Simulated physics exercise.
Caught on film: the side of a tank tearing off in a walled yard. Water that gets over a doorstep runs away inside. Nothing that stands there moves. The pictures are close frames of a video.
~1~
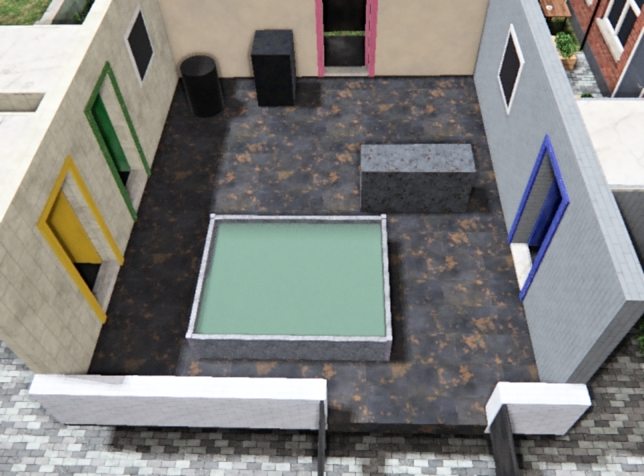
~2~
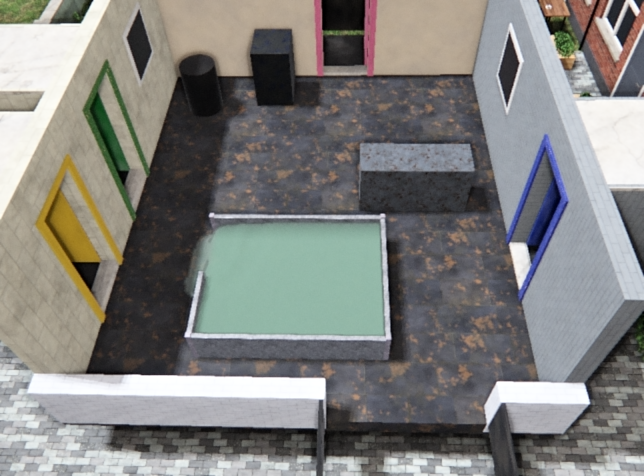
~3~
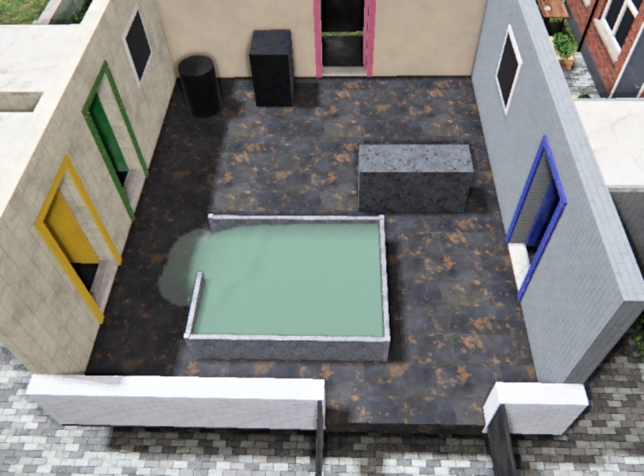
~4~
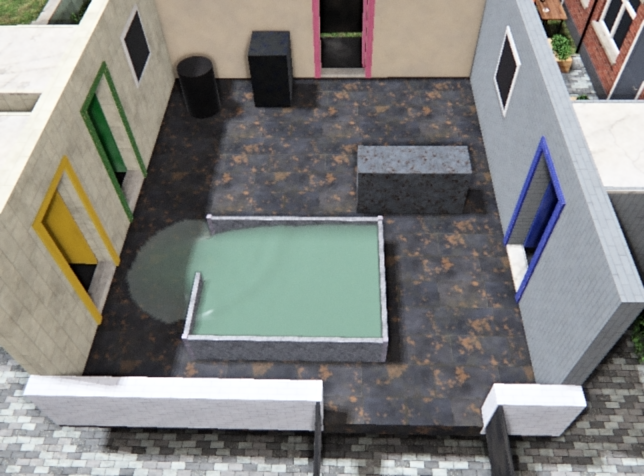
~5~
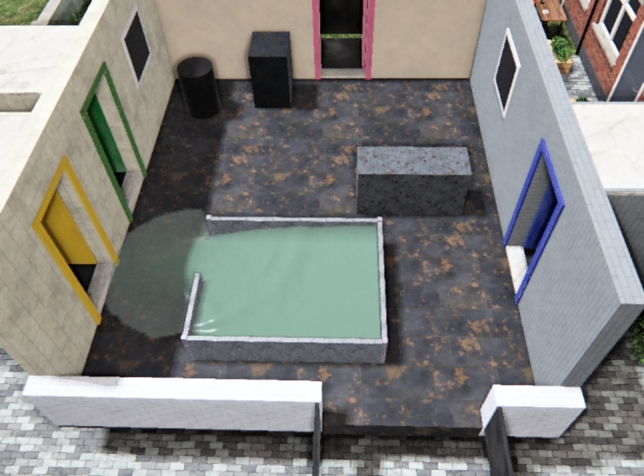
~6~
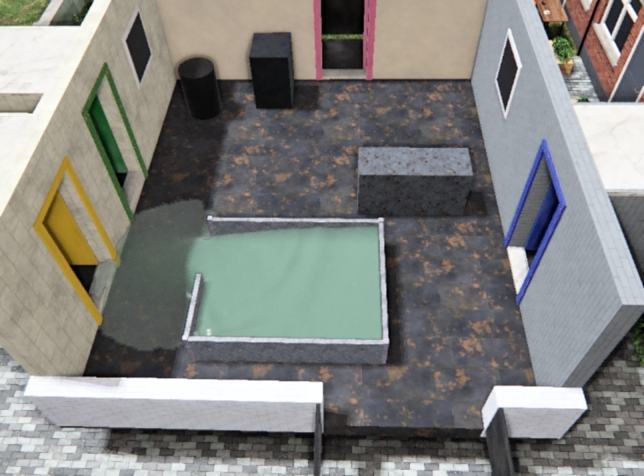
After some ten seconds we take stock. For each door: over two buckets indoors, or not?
The pink door holds within the limit; the blue door holds within the limit; the yellow door floods; the green door holds within the limit.
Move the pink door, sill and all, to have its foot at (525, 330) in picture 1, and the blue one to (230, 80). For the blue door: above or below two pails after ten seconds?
Blue takes more.
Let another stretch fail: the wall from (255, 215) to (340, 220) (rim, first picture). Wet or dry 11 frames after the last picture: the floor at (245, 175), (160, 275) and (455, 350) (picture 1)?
In turn: Flooded, not flooded, not flooded.
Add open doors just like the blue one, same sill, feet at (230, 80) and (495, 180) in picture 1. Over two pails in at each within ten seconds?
In that order: Floods, lets less in.
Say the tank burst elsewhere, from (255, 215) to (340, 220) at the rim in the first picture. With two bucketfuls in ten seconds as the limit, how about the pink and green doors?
Pink lets more in, green stays under.
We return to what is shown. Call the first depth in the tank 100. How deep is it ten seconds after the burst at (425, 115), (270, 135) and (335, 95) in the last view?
Roughly 8, 10 and 2 per cent, in turn.
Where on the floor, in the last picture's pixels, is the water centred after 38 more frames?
Near (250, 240).
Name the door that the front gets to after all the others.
Last comes the blue-painted one.
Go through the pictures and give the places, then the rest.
In the first frame, still water in the water tank at (294, 276).
In the second frame, the front is at a hidden place, out from the gap at (213, 259).
In the third frame, water pours out at (213, 261) and has run to (167, 291).
In the fourth frame, water pours out at (211, 262) and has run to (133, 278).
In the fifth frame, the front is at (125, 241), out from the gap at (211, 263).
In the sixth frame, water pours out at (212, 263) and has run to (133, 221).
A moment on, water covers 10 % of the floor; the pink door not reached, the blue door not reached, the yellow door over two buckets in, the green door wet at the sill, nothing in.
Next, water covers 20 % of the floor; the pink door not reached, the blue door not reached, the yellow door over two buckets in, the green door wet at the sill, nothing in.
Then, water covers 35 % of the floor; the pink door not reached, the blue door not reached, the yellow door far over two buckets in, the green door wet at the sill, nothing in.
Later, water covers 60 % of the floor; the pink door wet at the sill, nothing in, the blue door not reached, the yellow door far over two buckets in, the green door wet at the sill, nothing in.
In the end, water covers 90 % of the floor; the pink door wet at the sill, nothing in, the blue door wet at the sill, nothing in, the yellow door far over two buckets in, the green door wet at the sill, nothing in.
